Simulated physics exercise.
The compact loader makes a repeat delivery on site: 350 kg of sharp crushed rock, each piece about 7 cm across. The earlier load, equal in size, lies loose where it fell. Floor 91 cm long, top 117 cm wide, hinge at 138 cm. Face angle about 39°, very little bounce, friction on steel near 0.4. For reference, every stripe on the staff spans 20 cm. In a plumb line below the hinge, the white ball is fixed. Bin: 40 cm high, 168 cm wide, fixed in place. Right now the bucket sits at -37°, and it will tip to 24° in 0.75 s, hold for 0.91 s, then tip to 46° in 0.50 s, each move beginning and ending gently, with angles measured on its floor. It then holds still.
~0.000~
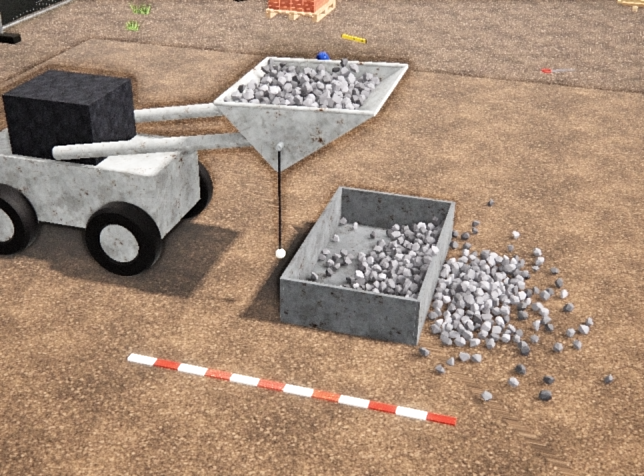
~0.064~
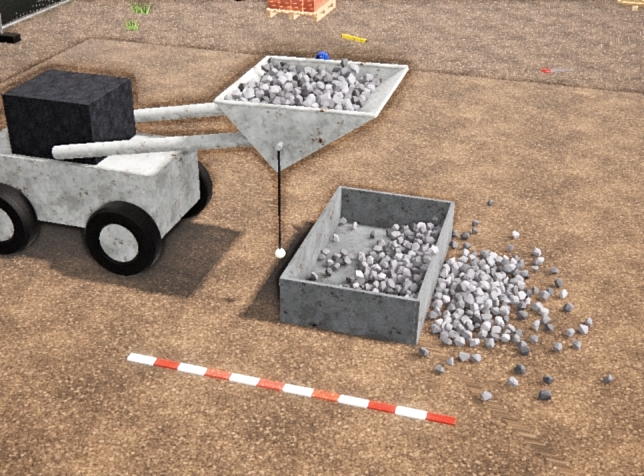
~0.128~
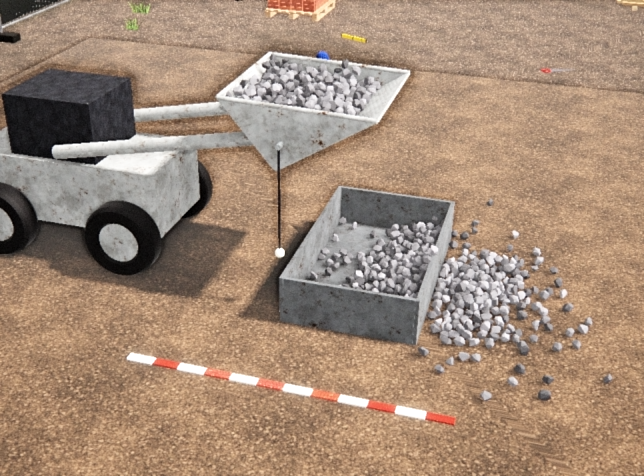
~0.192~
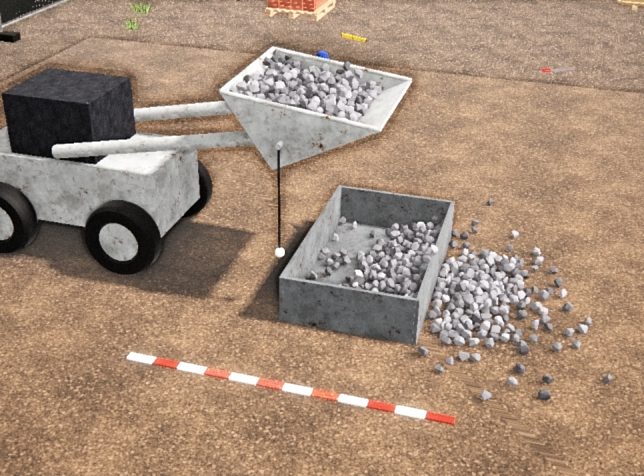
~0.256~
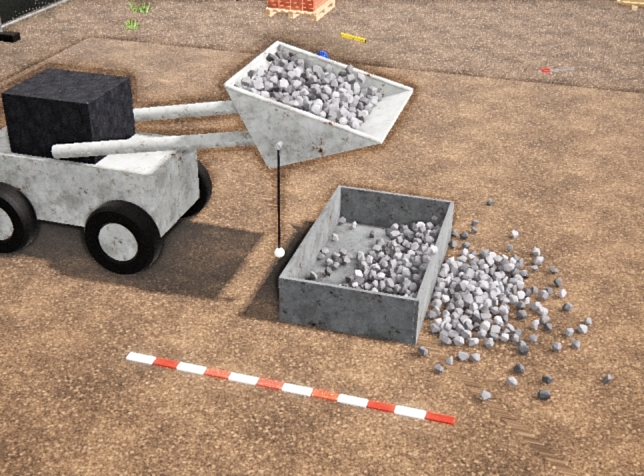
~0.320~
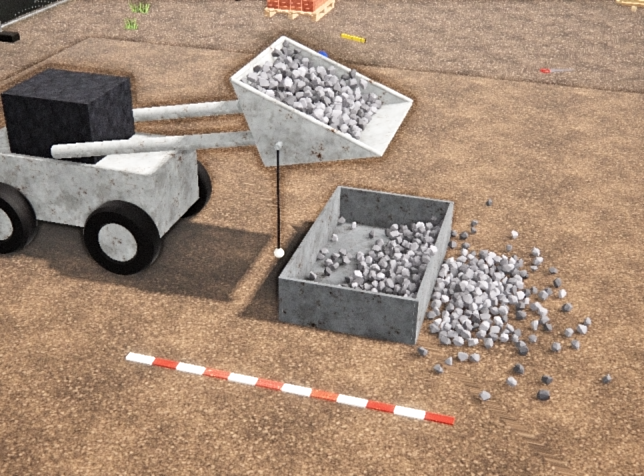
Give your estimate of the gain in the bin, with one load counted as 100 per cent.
91 %.
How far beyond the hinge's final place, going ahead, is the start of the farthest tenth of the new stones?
Around 110 cm.
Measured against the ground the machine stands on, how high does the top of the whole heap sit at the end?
Roughly 48 cm higher than the ground.
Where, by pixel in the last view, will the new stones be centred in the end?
Centre: Approx. (389, 259).
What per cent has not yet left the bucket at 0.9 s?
Near 100 per cent of the load is held.
After 0.6 s the floor is at 14°; in per cent of one load, 100 in the bucket, 62 in the bin, 38 beside or beyond the bin; the foremost stones are at (575, 331).
After 0.9 s the floor is at 24°; in per cent of one load, 99 in the bucket, 63 in the bin, 38 beside or beyond the bin; the foremost stones are at (575, 331).
After 2.6 s the floor is at 46°; in per cent of one load, 0 in the bucket, 154 in the bin, 46 beside or beyond the bin; the foremost stones are at (575, 331).
After 5.2 s the floor is at 46°; in per cent of one load, 0 in the bucket, 154 in the bin, 46 beside or beyond the bin; the foremost stones are at (575, 331). Net gain in the bin, 91.
